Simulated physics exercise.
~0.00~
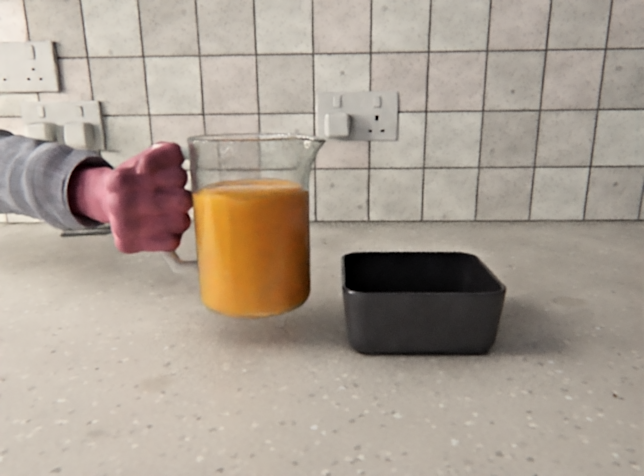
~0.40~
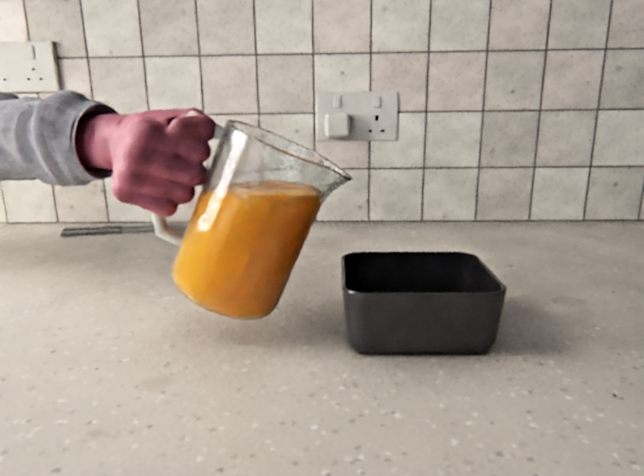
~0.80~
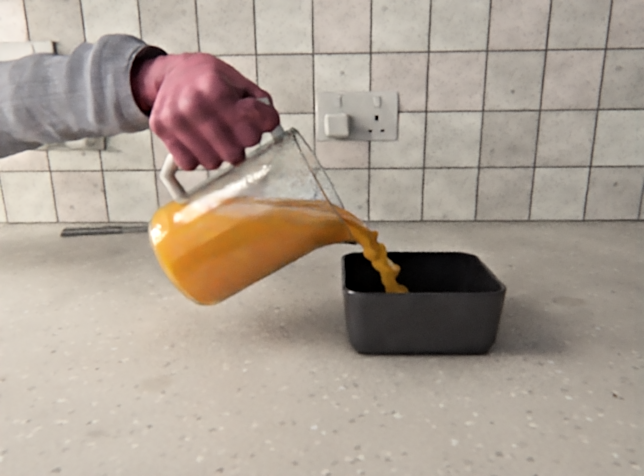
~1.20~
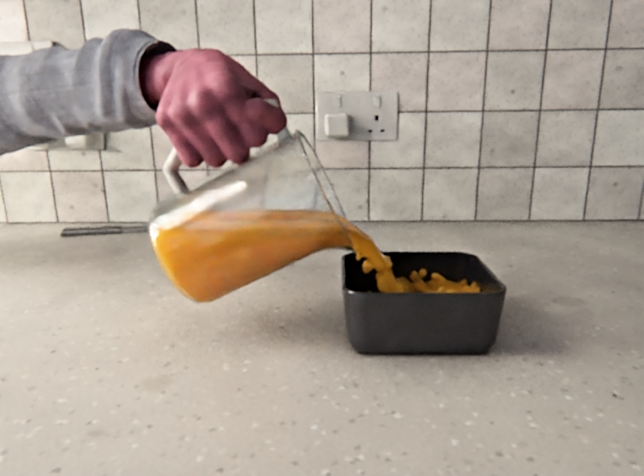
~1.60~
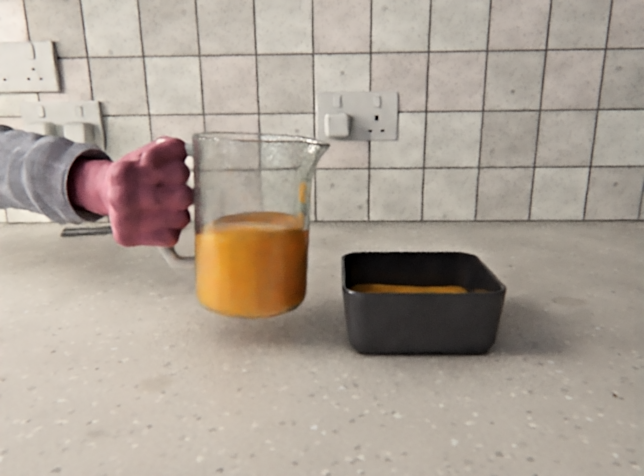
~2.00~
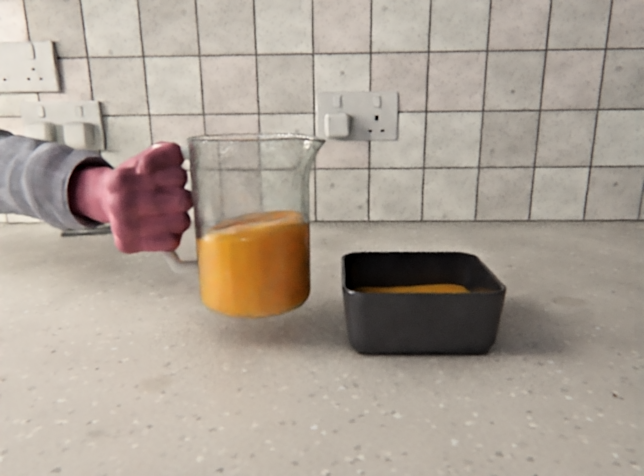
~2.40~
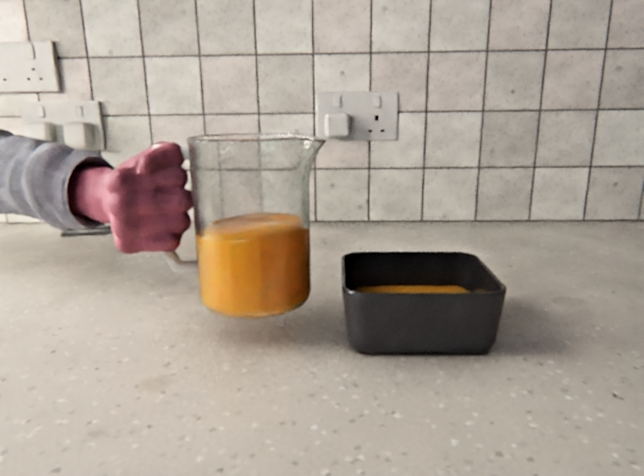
A glass jug of orange juice, held up by a hand on the left, tipped to the right and poured some into an empty dark tub, then swung back upright, leaving the jug roughly half full and juice lying in the tub.
